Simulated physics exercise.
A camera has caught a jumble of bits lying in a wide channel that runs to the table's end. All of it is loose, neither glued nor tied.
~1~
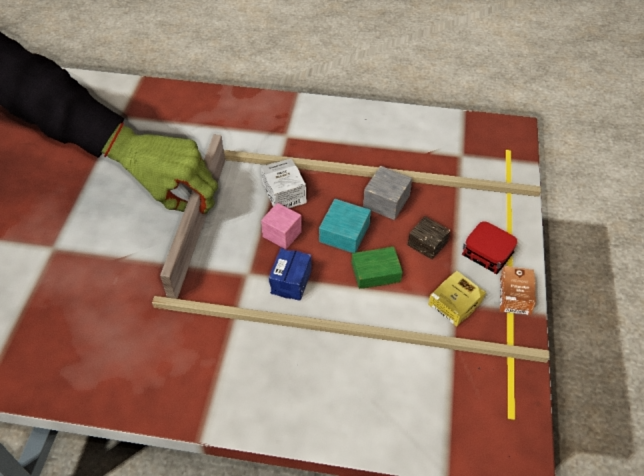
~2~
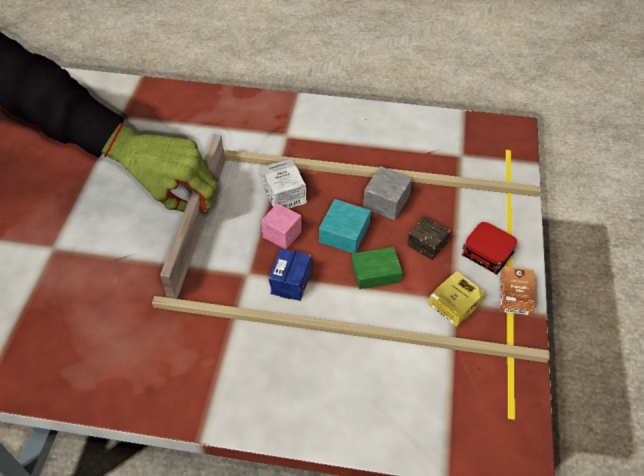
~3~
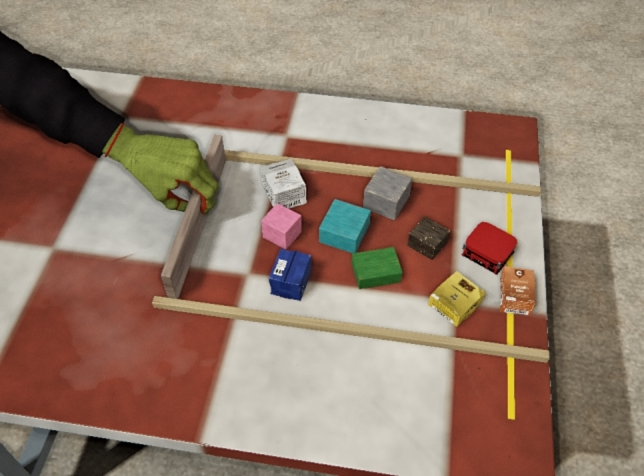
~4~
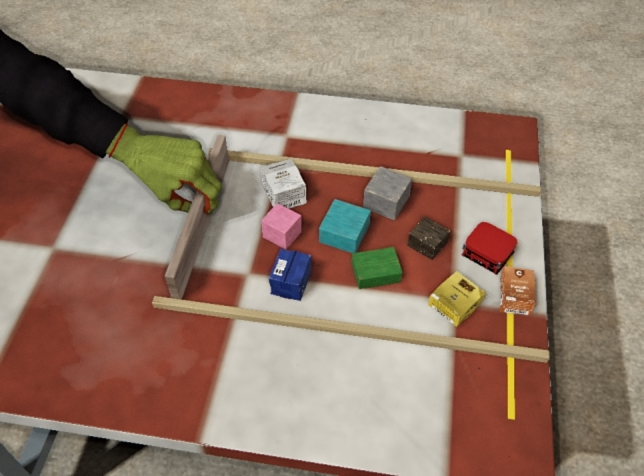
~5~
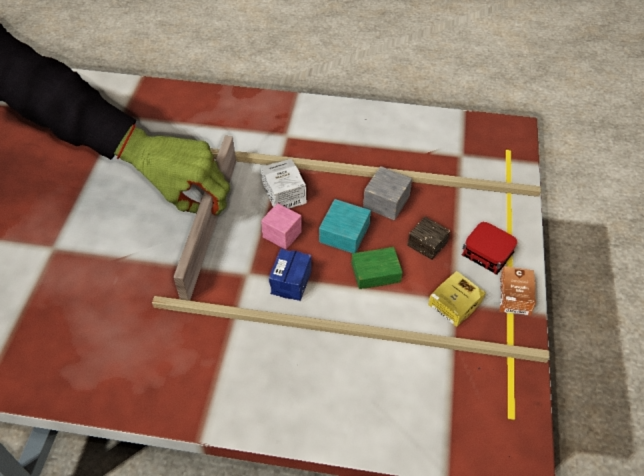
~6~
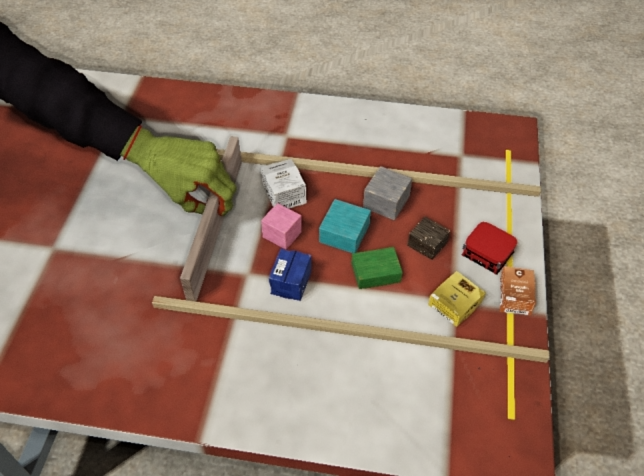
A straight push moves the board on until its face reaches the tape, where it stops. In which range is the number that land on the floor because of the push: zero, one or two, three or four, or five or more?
The pieces that topple off will total more than four.
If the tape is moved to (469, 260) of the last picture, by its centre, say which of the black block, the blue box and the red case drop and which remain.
In short: Black block gone, blue box safe, red case gone.
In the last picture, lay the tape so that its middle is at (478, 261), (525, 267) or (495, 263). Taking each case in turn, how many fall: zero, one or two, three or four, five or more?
Place by place, the answers come out as 3 or 4; more than four; 5 or more.
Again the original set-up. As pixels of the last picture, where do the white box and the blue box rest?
Taking them in turn, first comes (530, 221), then (530, 305).
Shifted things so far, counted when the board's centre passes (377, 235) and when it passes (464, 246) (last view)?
First 9 and then 10.
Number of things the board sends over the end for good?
In all, 7 of them.
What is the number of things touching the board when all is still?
Number: 3.
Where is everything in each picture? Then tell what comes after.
Orange box (517, 290); red case (490, 247); yellow box (457, 299); board (196, 212); tape (510, 265), in the first frame.
Red case (490, 248); turquoise block (345, 226), in the second frame.
Yellow box (457, 299); pink block (282, 226), in the third frame.
Orange box (517, 291); blue box (291, 275), in the fourth frame.
Red case (490, 248); green block (377, 268), in the fifth frame.
Orange box (517, 291); red case (490, 248); yellow box (457, 299); board (214, 215); tape (510, 265), in the sixth frame.
Soon after, none off yet; orange box at rest near (517, 291); red case at rest near (490, 248); yellow box at rest near (457, 299).
In the end, the number that fall off is five or more; gone, turquoise block, green block, grey block, black block, yellow box, red case and orange box.
